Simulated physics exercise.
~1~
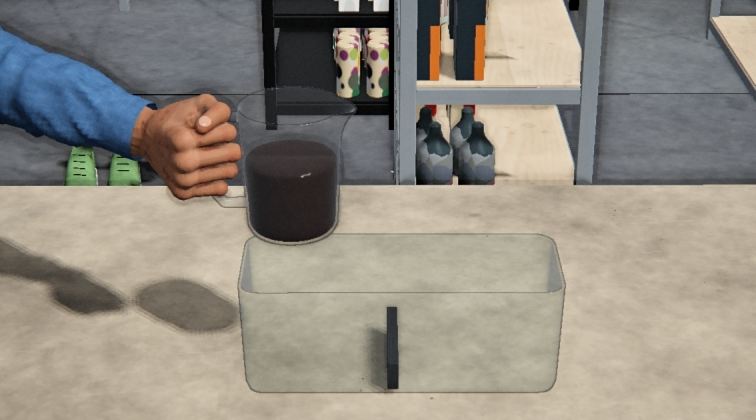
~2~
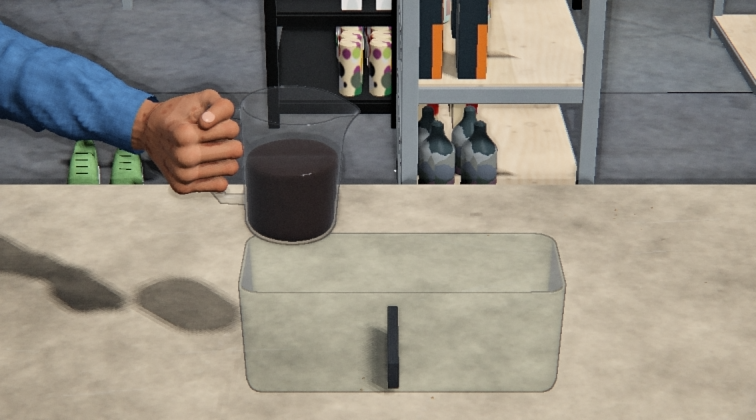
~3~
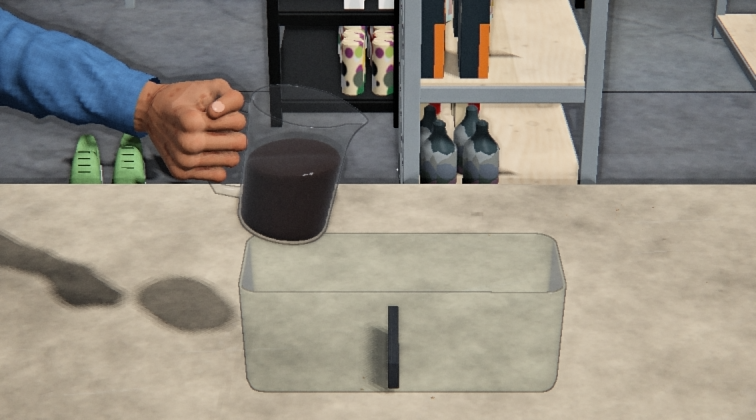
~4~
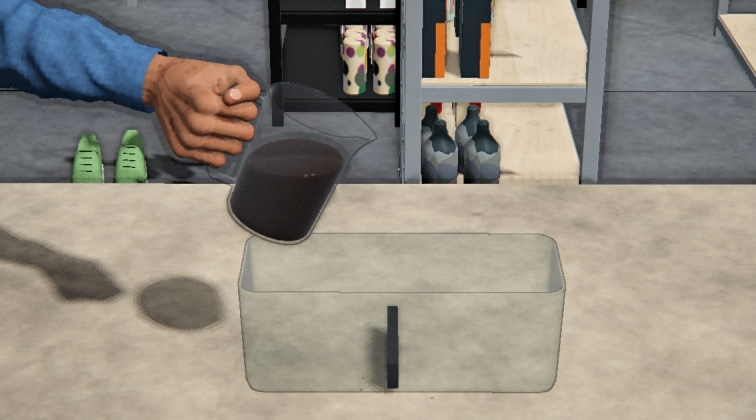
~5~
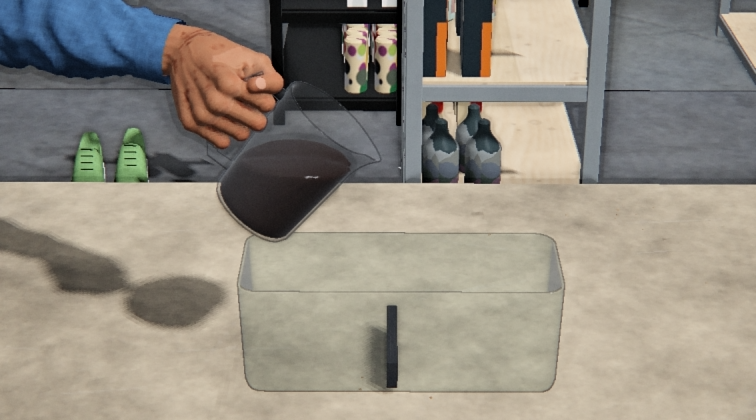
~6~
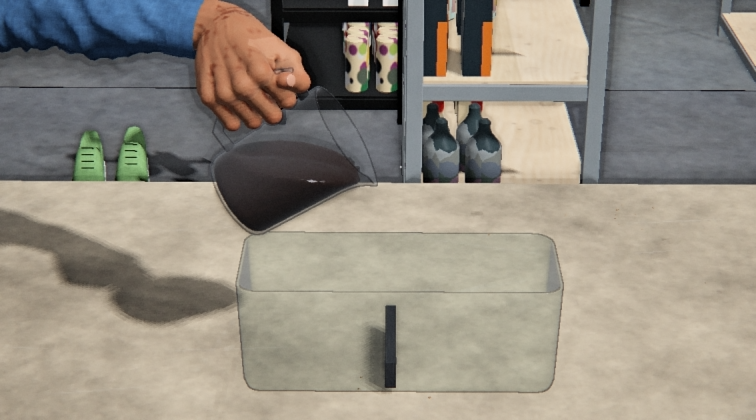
A hand tilts a clear jug of dark coffee steeply rightward above a divided long basin.
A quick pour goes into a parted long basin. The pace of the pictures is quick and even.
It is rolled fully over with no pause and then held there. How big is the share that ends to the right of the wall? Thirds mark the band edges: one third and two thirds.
I would say more than two thirds ends up on that side.
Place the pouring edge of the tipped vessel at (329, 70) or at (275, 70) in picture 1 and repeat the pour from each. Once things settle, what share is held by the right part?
It comes to 55 % the first time and 10 % the second.
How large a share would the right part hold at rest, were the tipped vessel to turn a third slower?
About 90 %.
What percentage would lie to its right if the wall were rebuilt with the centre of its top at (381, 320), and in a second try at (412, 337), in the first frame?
With the first placement it is 95 %, with the second 40 %.
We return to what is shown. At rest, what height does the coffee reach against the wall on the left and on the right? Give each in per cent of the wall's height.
Once it is still, the left part shows 10 per cent and the right part 70.
A moment on, the tilt is 109° and 56 per cent is still to pour, 9 is left of the wall and 15 right of it.
Next, the tilt is 110° and 13 per cent is still to pour, 14 is left of the wall and 65 right of it.
Then the tilt is 110° and 1 per cent is still to pour, 12 is left of the wall and 84 right of it.
Later the tilt is 110° and 0 per cent is still to pour, 14 is left of the wall and 86 right of it.
In the end 14 per cent lies left of the wall, 85 right of it and 1 outside.
